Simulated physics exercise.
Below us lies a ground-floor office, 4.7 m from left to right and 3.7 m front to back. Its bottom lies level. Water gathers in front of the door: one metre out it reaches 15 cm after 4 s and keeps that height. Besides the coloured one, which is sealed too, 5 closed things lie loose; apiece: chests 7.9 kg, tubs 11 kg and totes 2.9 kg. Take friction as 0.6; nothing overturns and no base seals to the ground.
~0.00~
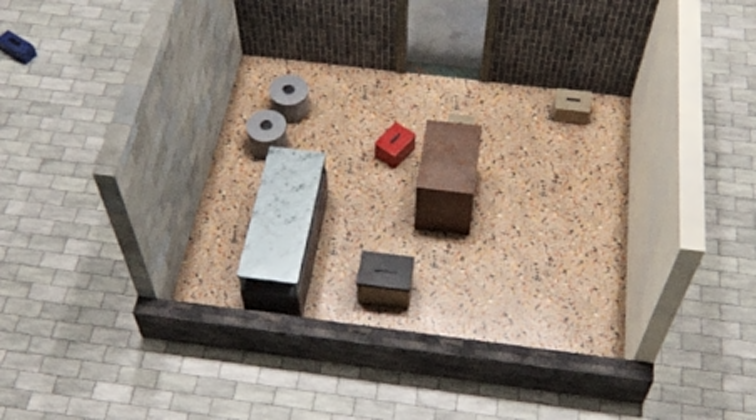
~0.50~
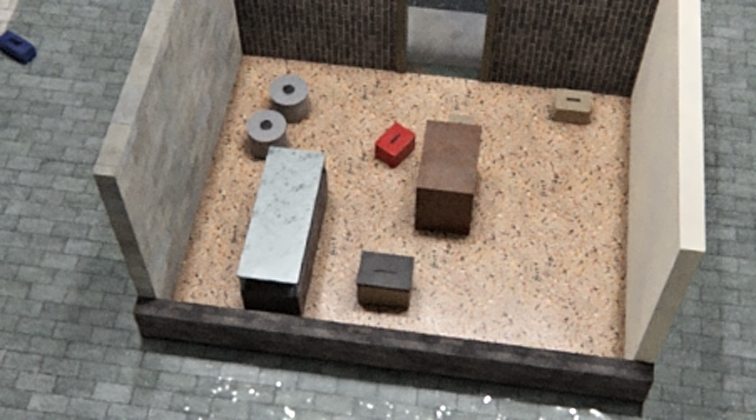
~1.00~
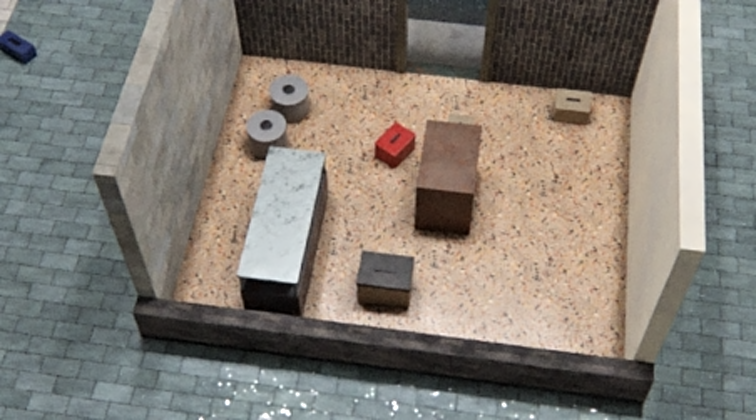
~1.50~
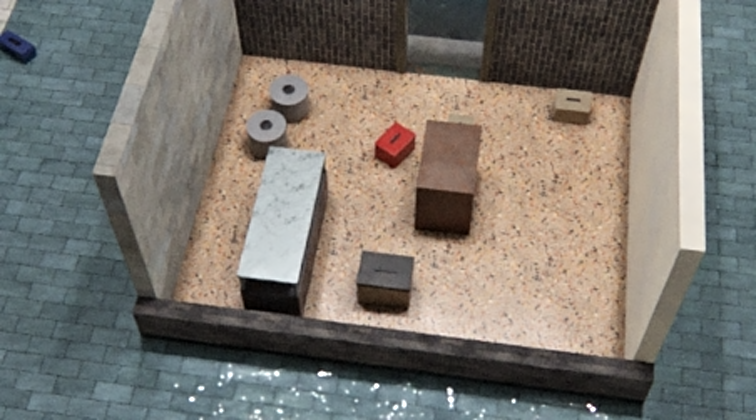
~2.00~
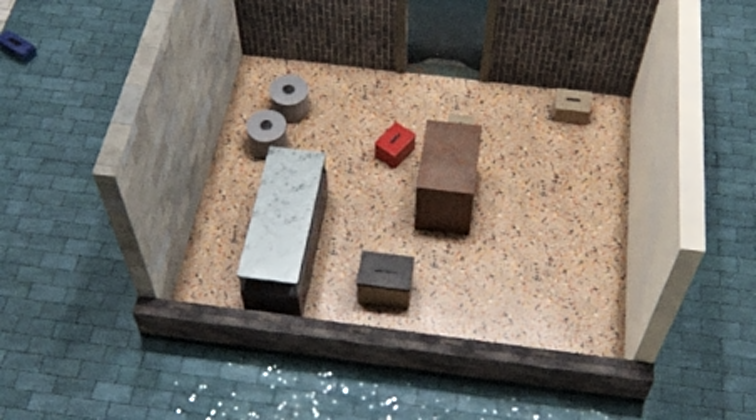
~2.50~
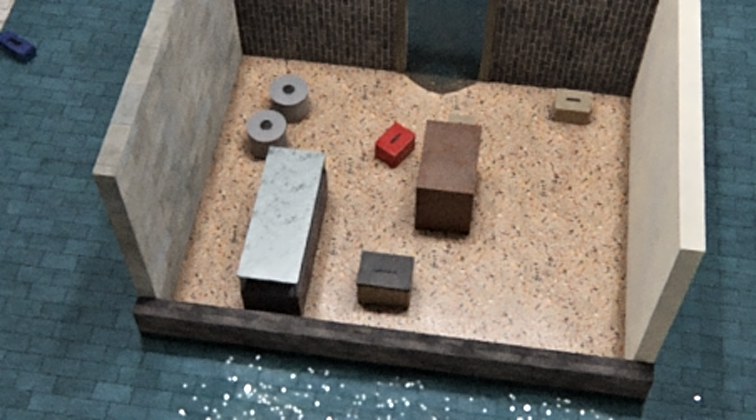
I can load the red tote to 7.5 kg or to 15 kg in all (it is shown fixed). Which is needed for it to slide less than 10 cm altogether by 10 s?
I expect that only the larger load is enough.
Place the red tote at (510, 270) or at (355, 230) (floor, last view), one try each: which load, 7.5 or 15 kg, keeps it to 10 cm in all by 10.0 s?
In turn: Either load holds; it takes the larger.
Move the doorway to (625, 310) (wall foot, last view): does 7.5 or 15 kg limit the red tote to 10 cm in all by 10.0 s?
Then the smaller load will do.
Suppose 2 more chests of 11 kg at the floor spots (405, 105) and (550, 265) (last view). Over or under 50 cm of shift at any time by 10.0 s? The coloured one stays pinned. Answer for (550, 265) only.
It is less.
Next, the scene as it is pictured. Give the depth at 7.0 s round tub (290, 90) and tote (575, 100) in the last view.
About 2 and 1 cm.
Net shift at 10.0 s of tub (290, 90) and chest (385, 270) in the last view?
In that order: 0 cm, 0 cm.
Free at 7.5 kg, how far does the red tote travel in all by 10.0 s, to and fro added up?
About 50 cm.
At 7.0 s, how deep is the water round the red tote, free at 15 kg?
Roughly 5 cm.
After 3.5 s the red tote would be 0 cm from its start with 7.5 kg and 0 cm from its start with 15 kg; 1 cm of water round it then.
After 4.5 s the red tote would be 2 cm from its start with 7.5 kg and 0 cm from its start with 15 kg; 4 cm of water round it then.
After 7.0 s the red tote would be 47 cm from its start with 7.5 kg and 0 cm from its start with 15 kg; 5 cm of water round it then.
After 10.0 s the red tote would be 47 cm from its start with 7.5 kg and 0 cm from its start with 15 kg; 6 cm of water round it then.
